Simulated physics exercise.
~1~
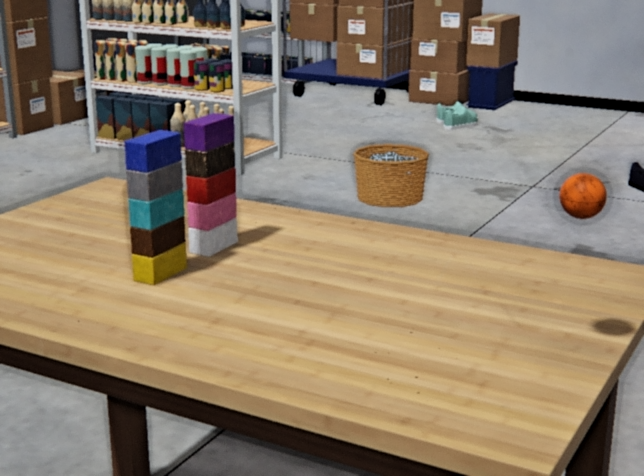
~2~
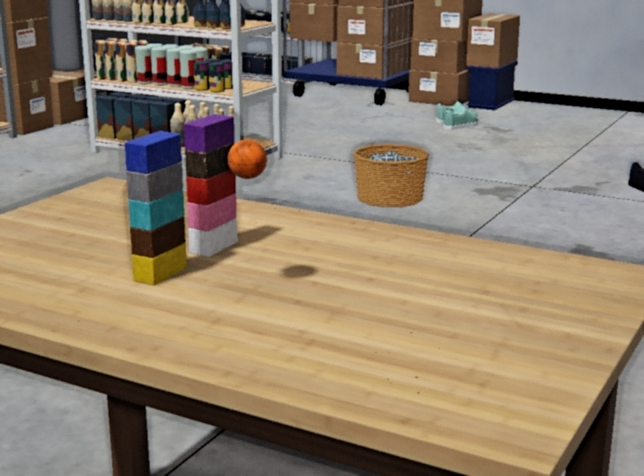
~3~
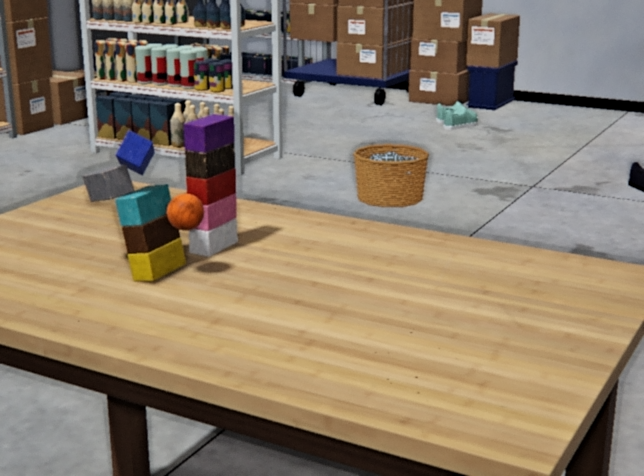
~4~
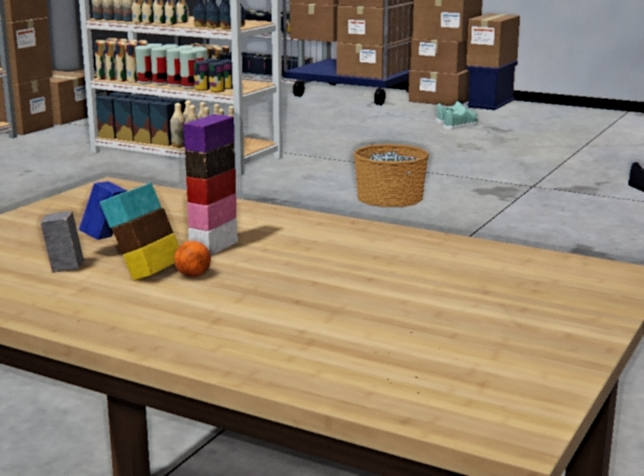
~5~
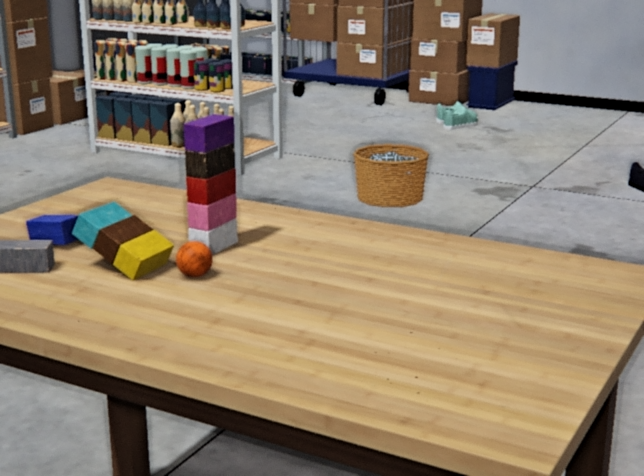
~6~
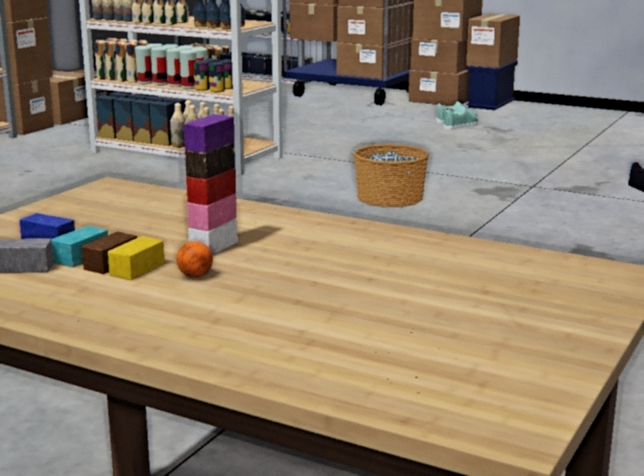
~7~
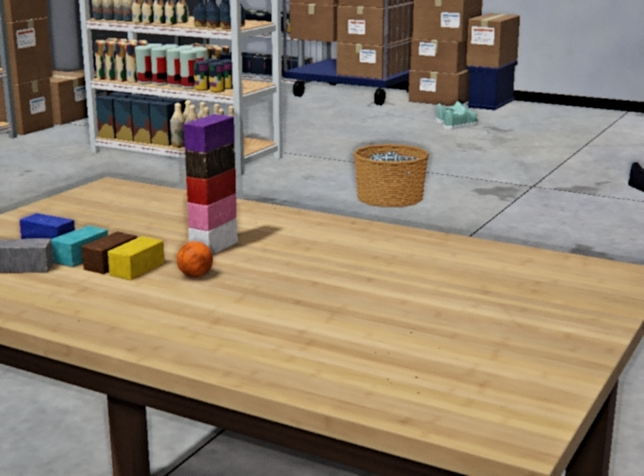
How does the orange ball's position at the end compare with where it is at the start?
At the start the orange ball is in the air on the right side of the view. At the end it rests on the table toward the left, just in front of the stack that is still standing.
